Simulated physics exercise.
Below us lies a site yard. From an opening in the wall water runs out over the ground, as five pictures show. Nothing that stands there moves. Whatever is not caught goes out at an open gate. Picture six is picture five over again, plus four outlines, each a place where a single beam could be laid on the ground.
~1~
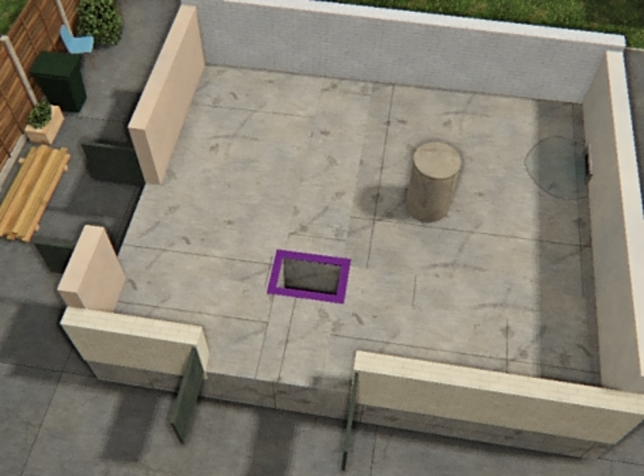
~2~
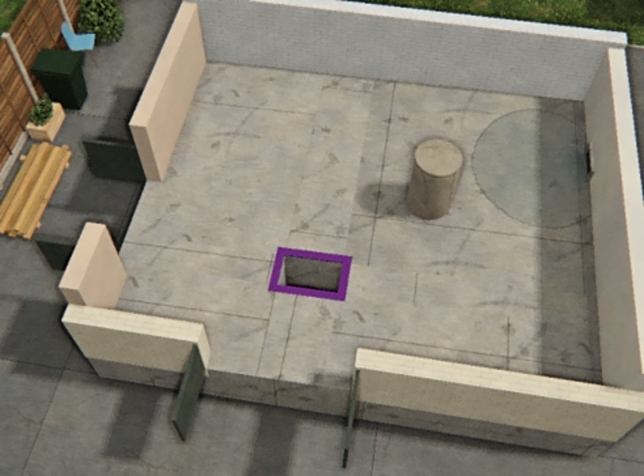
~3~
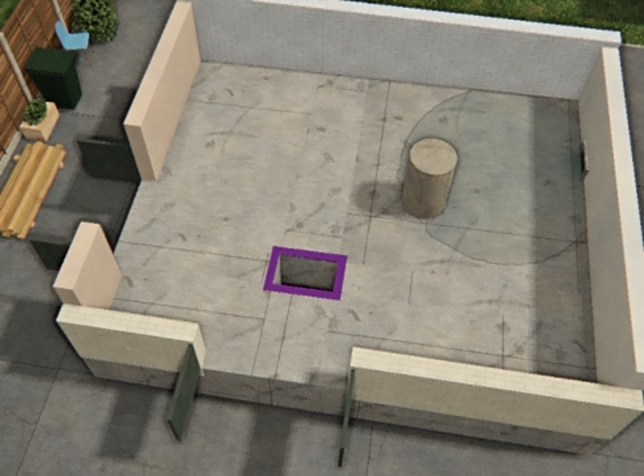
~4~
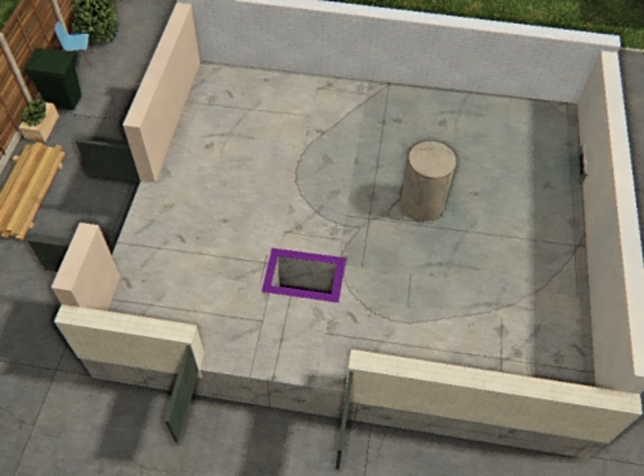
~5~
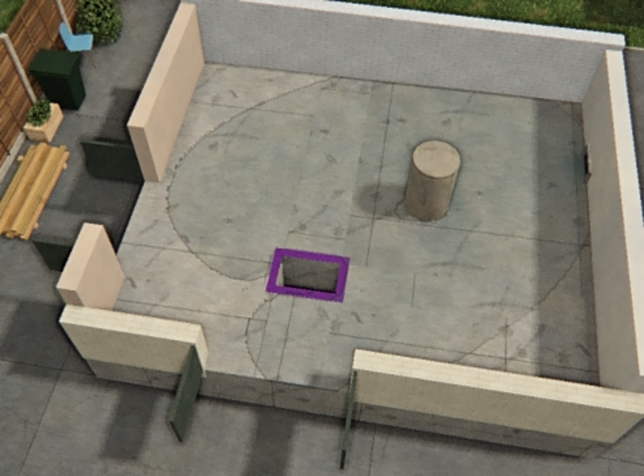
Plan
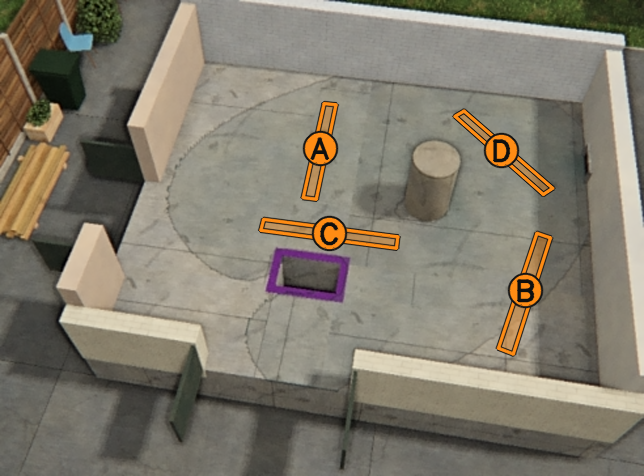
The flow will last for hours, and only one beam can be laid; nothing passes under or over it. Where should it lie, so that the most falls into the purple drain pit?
A beats the others.
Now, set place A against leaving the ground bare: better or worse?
Place A is better.
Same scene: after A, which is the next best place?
Here it is place B.
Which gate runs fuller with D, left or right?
More leaves on the left.
In orange, A from (309, 198) to (330, 104); B from (505, 351) to (543, 235); C from (262, 224) to (397, 242); D from (459, 113) to (548, 191).
Choosing A, about 47 % of the stream goes into the purple drain pit, about 53 % out by the gates.
Choosing B, about 16 % of the stream goes into the purple drain pit, about 83 % out by the gates.
Choosing C, about 11 % of the stream goes into the purple drain pit, about 88 % out by the gates.
Choosing D, about 10 % of the stream goes into the purple drain pit, about 90 % out by the gates.
